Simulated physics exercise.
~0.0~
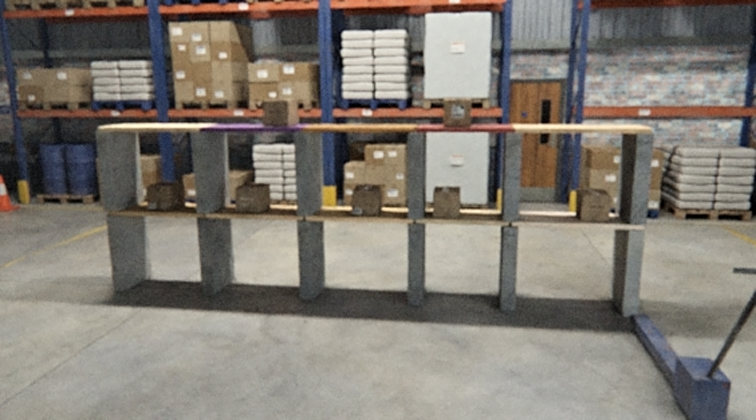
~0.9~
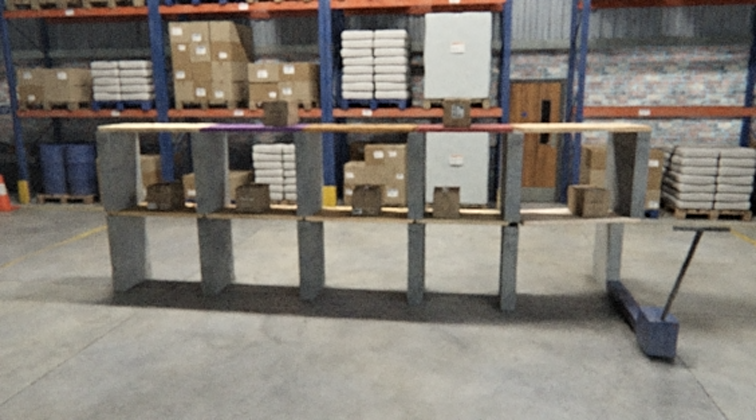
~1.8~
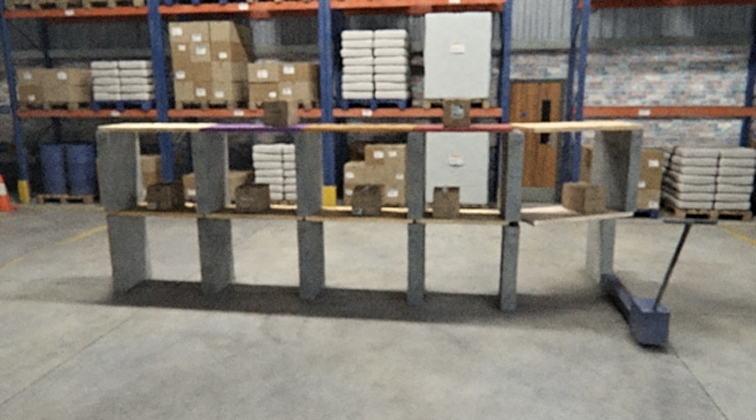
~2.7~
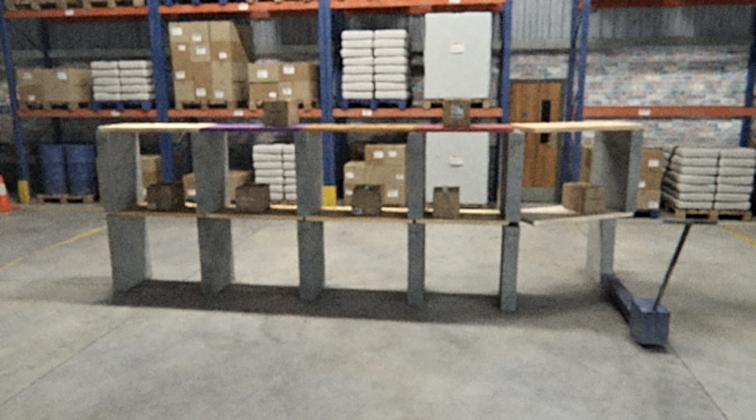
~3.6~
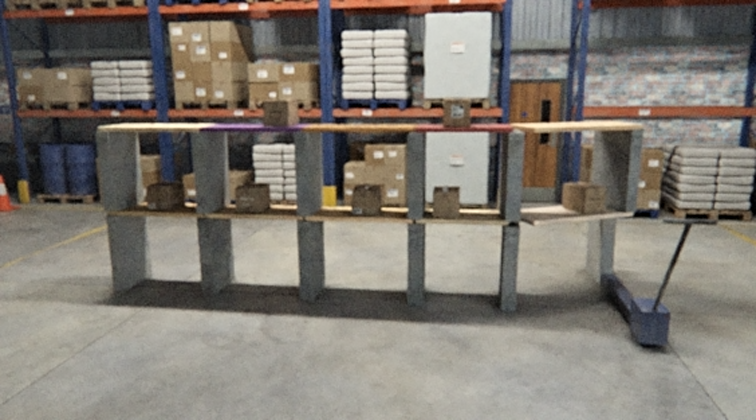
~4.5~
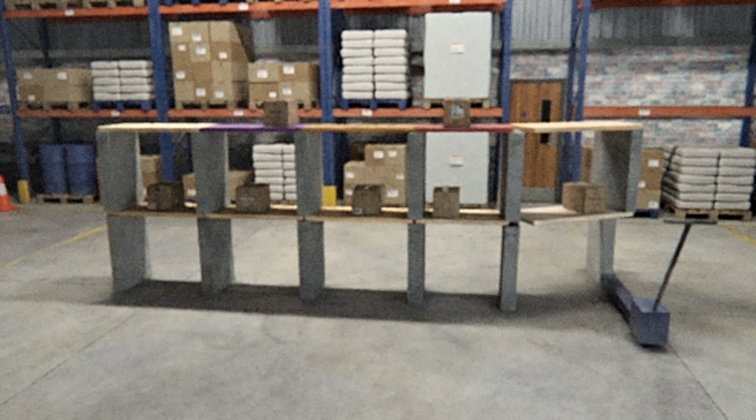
In a warehouse, seen straight on from a fixed viewpoint, a long two-tier shelf of loose boards on grey upright blocks stands before tall racks of cartons and white sacks. Small brown cartons sit along the lower tier and two more rest on top, where one board is purple and another red. A dark blue jack with a slanted handle slides in low from the right and pushes the foot of the end upright left and backward. The lower board there skews and its carton shifts, then the jack stops. Everything stays standing, with the purple and red boards unmoved.
